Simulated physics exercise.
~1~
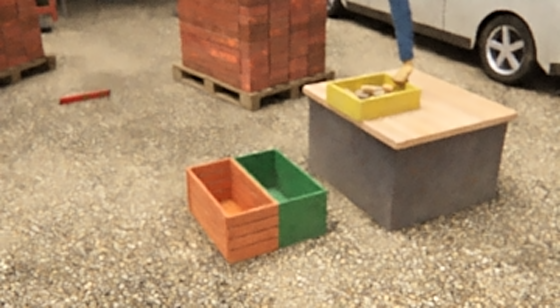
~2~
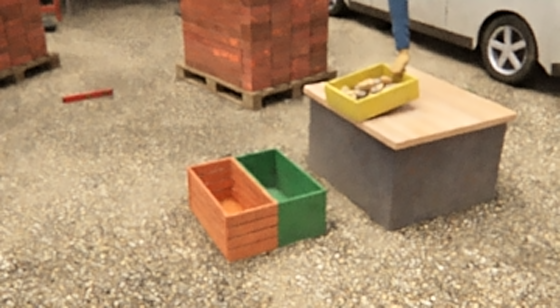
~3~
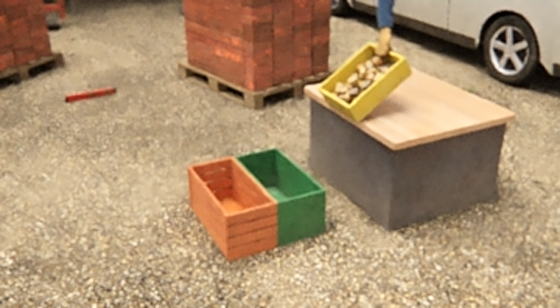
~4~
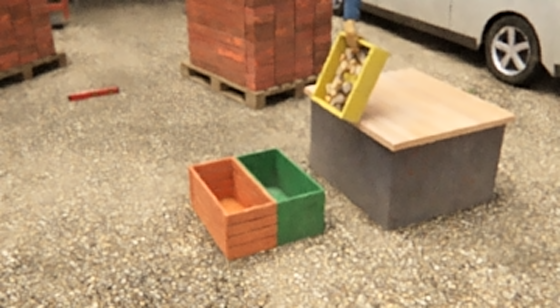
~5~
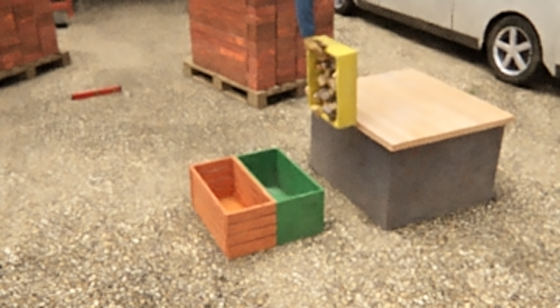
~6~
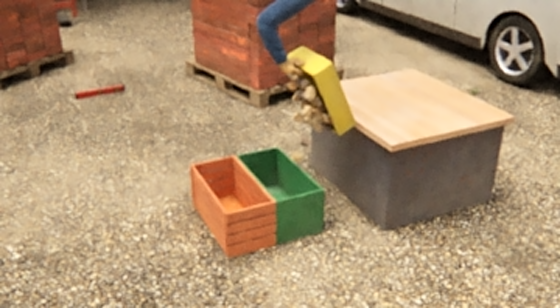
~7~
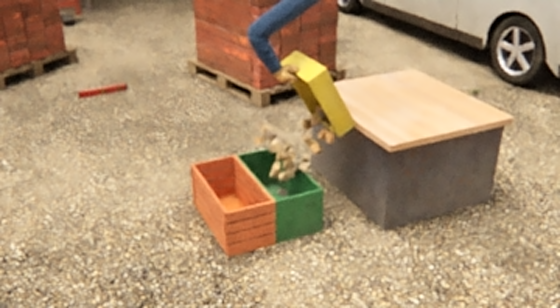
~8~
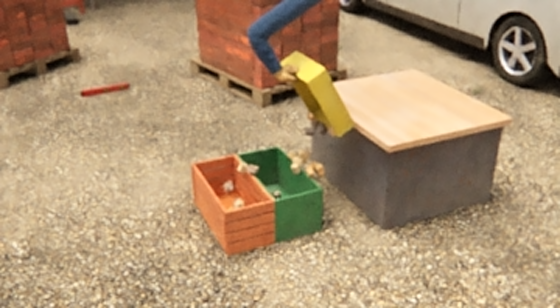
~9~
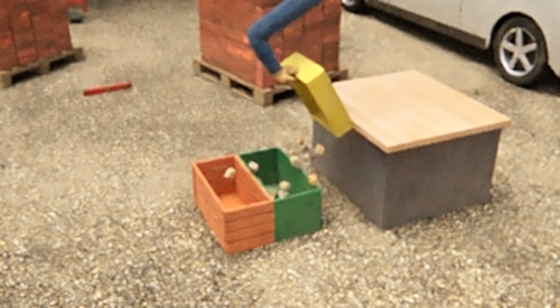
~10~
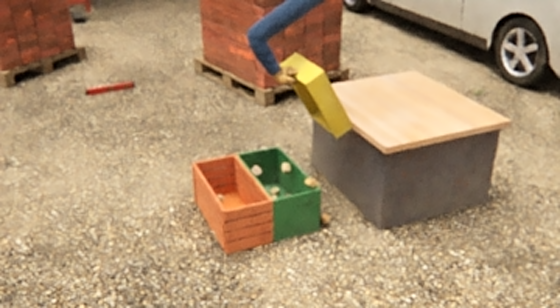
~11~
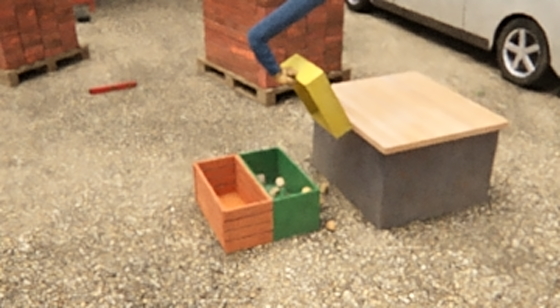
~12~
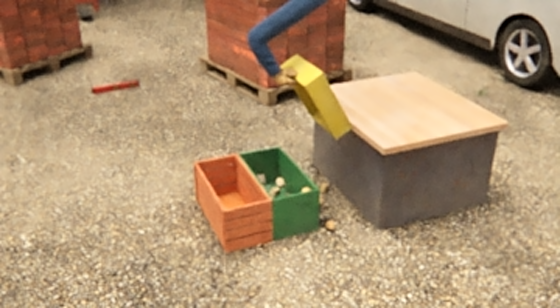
A blue-sleeved arm reaches in over a yellow crate of pale wooden chunks on a wood-topped grey bench, seen from slightly above in a gravel yard. An orange bin and a green bin sit side by side on the ground to the left, with stacked red blocks on pallets and a silver vehicle behind. The arm tips the crate leftward over the bench's edge until it hangs steeply mouth-down. The chunks tumble out in a clump, scattering and bouncing around the bins. Most settle out of sight or inside the green bin, while some lie on the gravel beside it, and the crate stays tipped.
